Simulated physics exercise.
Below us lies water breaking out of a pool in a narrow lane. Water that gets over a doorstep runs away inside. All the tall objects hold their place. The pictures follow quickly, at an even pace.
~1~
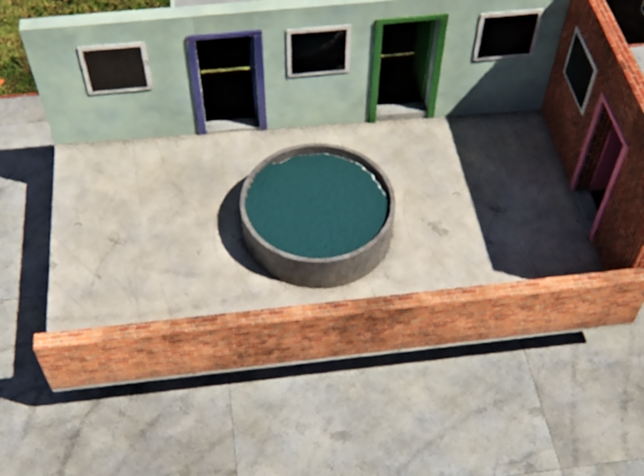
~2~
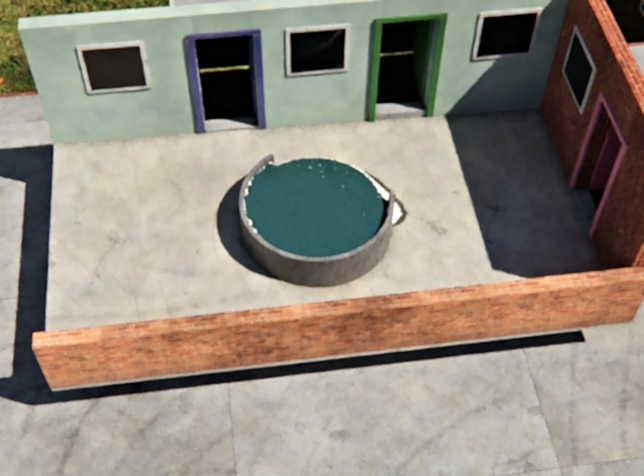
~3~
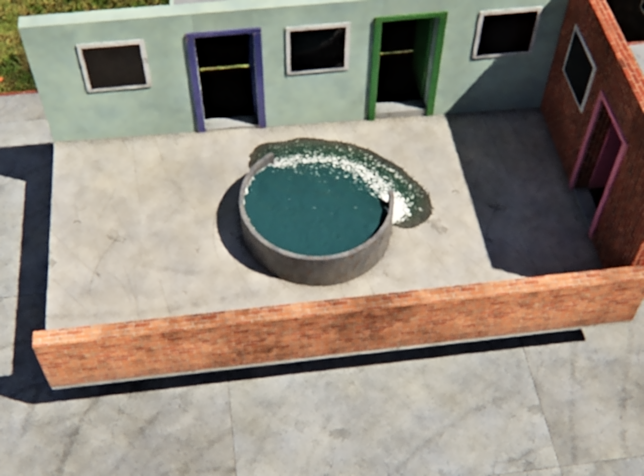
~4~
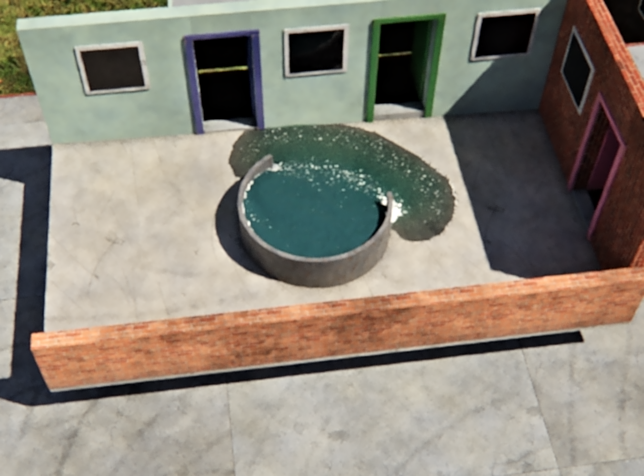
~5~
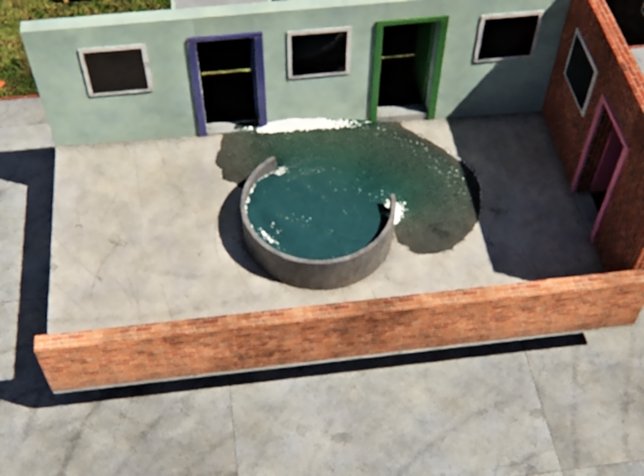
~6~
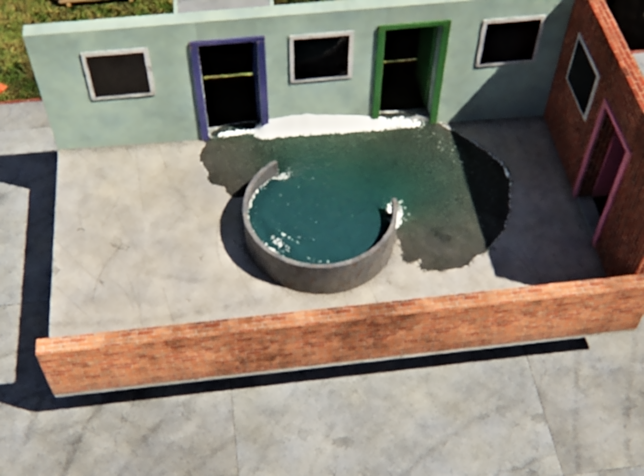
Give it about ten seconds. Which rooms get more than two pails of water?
The green door lets in a lot; the pink door lets in a lot; the blue door lets in a lot.
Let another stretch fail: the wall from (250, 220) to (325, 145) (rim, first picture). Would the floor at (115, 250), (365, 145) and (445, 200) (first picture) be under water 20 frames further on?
In that order: Covered, wet, awash.
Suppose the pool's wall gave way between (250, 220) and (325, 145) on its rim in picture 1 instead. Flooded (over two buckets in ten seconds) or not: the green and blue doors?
One by one: The green door stays under, the blue door takes more.
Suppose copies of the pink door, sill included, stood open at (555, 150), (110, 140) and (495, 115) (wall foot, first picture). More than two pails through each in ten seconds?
In that order: Is over, lets less in, takes more.
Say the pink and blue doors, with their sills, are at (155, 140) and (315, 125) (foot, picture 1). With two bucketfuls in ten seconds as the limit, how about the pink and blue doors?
Pink holds; blue lets more in.
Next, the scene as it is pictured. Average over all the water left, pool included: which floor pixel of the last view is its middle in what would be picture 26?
I would point to (423, 192).
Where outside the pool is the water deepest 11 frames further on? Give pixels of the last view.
At about (539, 129).
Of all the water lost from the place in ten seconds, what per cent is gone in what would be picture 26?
Some 40 per cent.
A moment on, water covers 35 % of the floor; the green door under two buckets in, the pink door wet at the sill, nothing in, the blue door under two buckets in.
Next, water covers 40 % of the floor; the green door over two buckets in, the pink door under two buckets in, the blue door over two buckets in.
Then, water covers 65 % of the floor; the green door over two buckets in, the pink door under two buckets in, the blue door over two buckets in.
Later, water covers 85 % of the floor; the green door over two buckets in, the pink door over two buckets in, the blue door over two buckets in.
In the end, water covers 85 % of the floor; the green door over two buckets in, the pink door far over two buckets in, the blue door over two buckets in.
